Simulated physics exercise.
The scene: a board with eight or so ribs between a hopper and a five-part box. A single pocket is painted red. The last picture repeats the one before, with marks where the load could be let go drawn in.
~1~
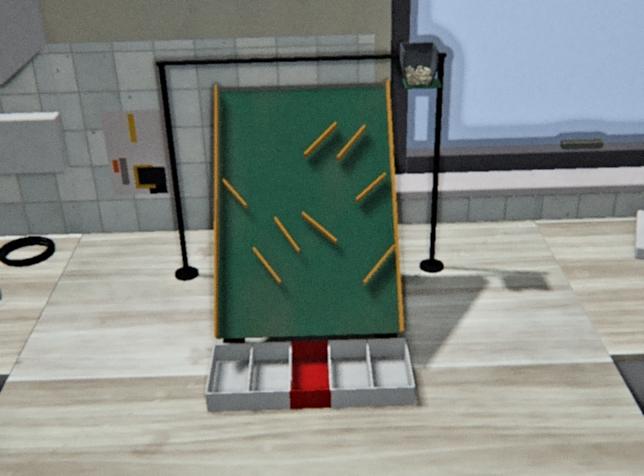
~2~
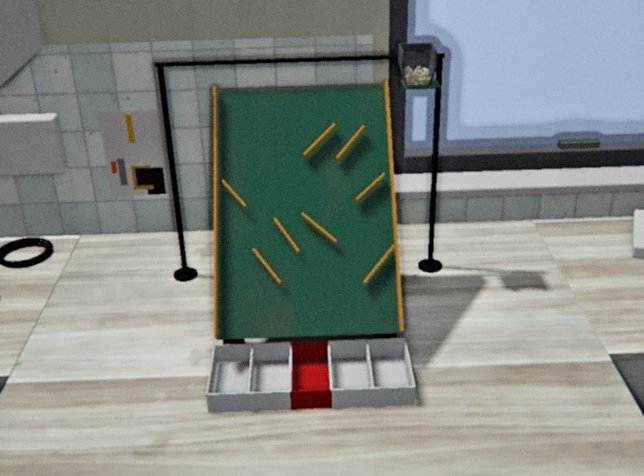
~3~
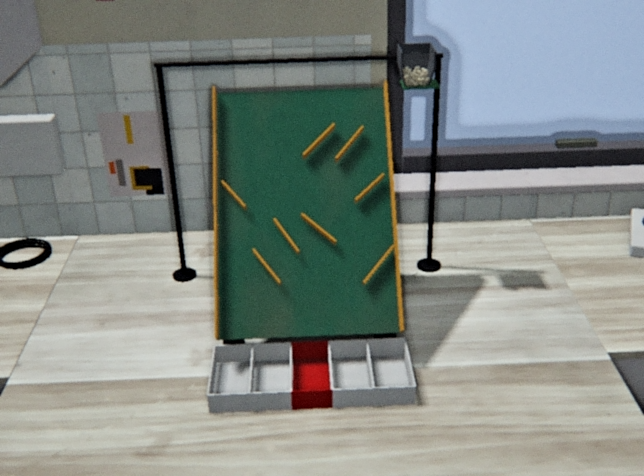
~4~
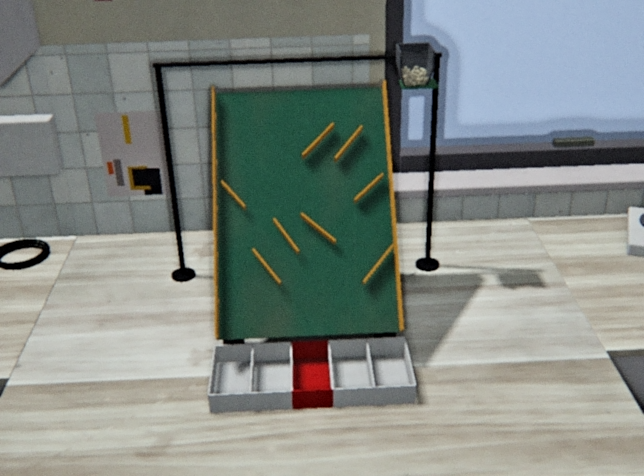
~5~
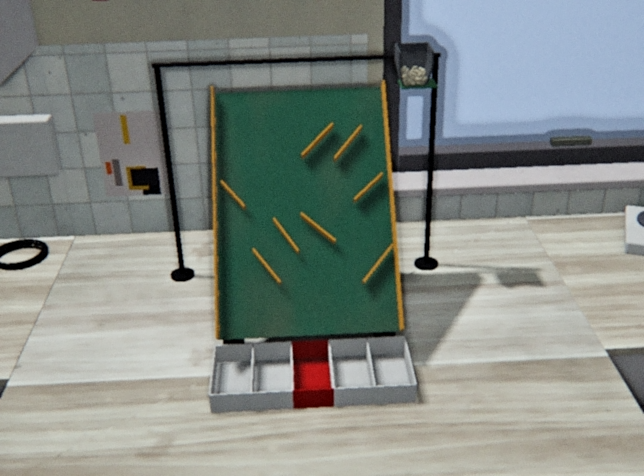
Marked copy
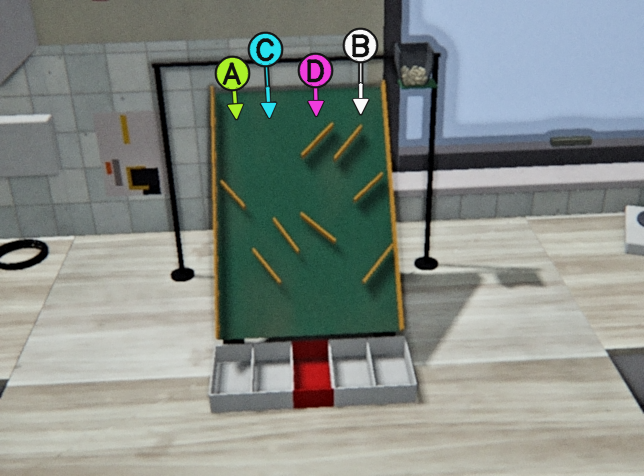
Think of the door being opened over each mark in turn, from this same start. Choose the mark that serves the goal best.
A beats the others.
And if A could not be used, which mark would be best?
The answer is C.
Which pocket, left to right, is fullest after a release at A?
The third from the left.
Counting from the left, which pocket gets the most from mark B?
The fourth.
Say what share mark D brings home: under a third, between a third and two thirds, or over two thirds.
Under a third.
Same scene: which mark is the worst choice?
That would be B.
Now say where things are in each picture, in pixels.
The first picture shows hopper (419, 78), white beans, door shut.
The second picture shows ribs (304, 154) to (335, 123), (337, 158) to (364, 126), (222, 180) to (245, 206).
The third picture shows ribs (356, 199) to (384, 174), (274, 218) to (299, 251), (302, 213) to (336, 241).
The fourth picture shows ribs (253, 249) to (280, 282), (364, 282) to (393, 245).
The fifth picture shows red pocket (313, 397), number 3 of 5 from the left.
On the marked copy, mark A meets the board at (236, 113); mark B meets the board at (360, 108); mark C meets the board at (269, 112); mark D meets the board at (316, 110).
For mark A, the larger part in the red pocket, roughly a quarter in other pockets.
For mark B, about a tenth in the red pocket, the larger part in other pockets, about a tenth held on the board.
For mark C, roughly a third in the red pocket, roughly two thirds in other pockets, just a few outside the box.
For mark D, roughly a quarter in the red pocket, the larger part in other pockets.
